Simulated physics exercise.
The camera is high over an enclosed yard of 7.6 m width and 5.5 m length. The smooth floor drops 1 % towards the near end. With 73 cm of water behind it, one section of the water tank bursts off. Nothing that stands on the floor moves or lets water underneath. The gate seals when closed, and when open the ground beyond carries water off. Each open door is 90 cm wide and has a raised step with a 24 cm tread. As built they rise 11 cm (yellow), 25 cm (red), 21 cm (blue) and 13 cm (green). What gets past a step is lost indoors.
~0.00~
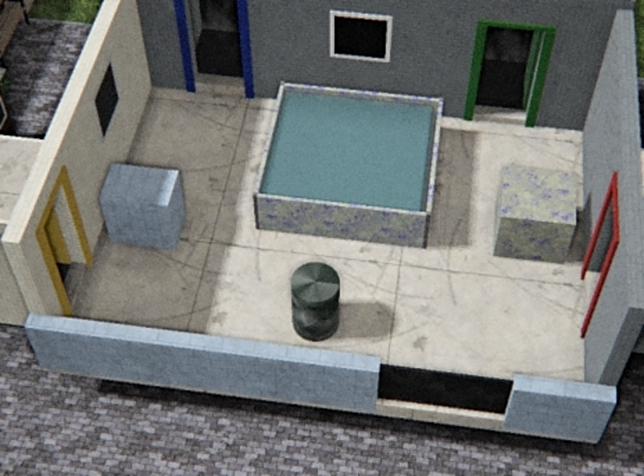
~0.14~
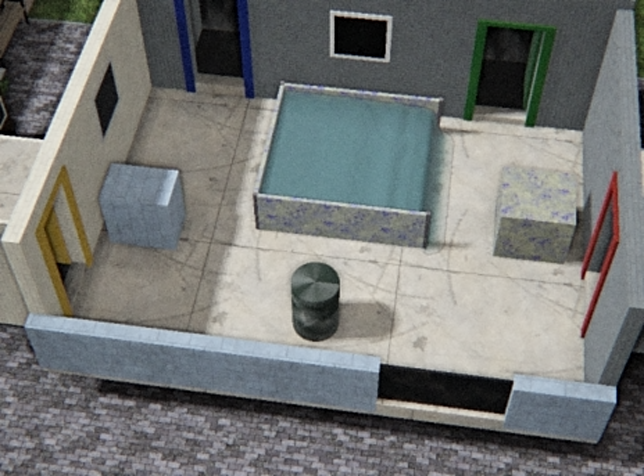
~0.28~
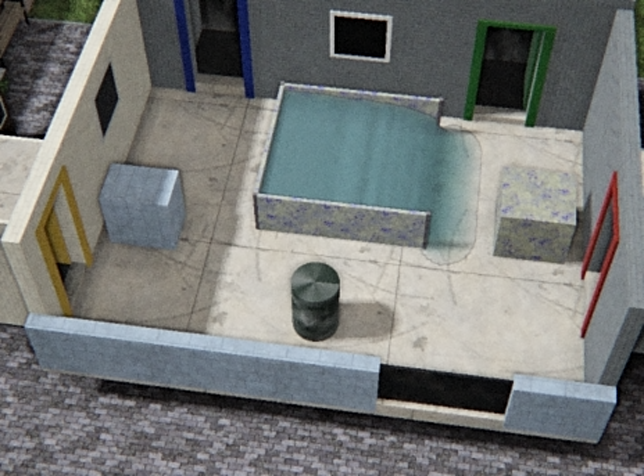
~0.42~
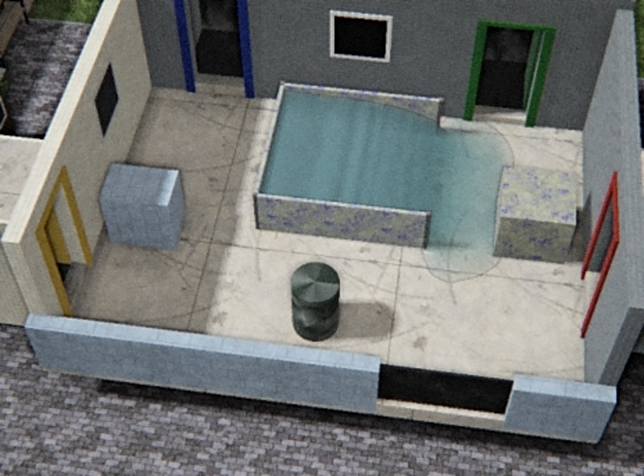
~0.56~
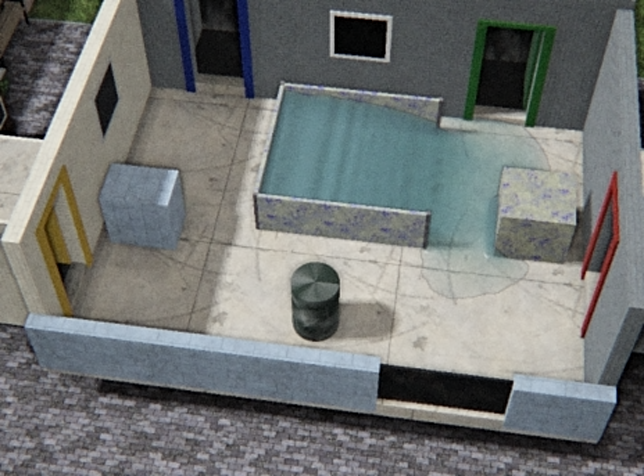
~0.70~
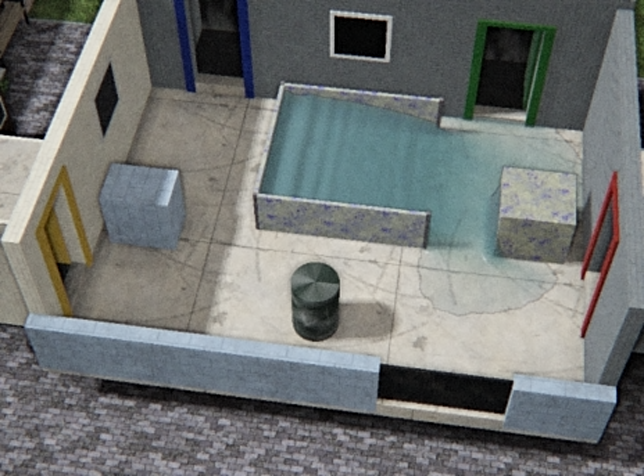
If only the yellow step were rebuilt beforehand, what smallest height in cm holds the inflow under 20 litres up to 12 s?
About 14 cm.
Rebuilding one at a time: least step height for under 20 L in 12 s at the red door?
Roughly 13.5 cm at red.
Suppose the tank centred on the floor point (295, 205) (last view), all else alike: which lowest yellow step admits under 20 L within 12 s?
About 16 cm.
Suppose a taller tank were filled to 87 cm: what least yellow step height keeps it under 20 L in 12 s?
Some 17 cm.
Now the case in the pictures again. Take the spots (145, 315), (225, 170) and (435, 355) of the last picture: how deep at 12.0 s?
Roughly 13, 9 and 13 cm, in turn.
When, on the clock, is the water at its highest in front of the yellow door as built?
Around 5.5 s.
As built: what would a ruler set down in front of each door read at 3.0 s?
In cm: Yellow 0, red 14, blue 0, green 34.
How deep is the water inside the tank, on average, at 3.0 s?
About 20 cm.
After 1.4 s water covers 30 % of the floor, deepest (56 cm) near (581, 142); it has not reached the yellow door.
After 3.0 s water covers 45 % of the floor, deepest (46 cm) near (583, 370); it has not reached the yellow door.
After 12.0 s water covers 100 % of the floor, deepest (16 cm) near (582, 299); 14 cm at the yellow door, 61 litres in over its 11 cm step.
At the yellow door as built, the water arrived by 5.3 s and peaked near 19 cm at 5.6 s.
Run again over the same 12 s with other heights there, 35 litres in over 12.5 cm, 4 litres over 17 cm. The limit of 20 litres is kept from about 14 cm up.
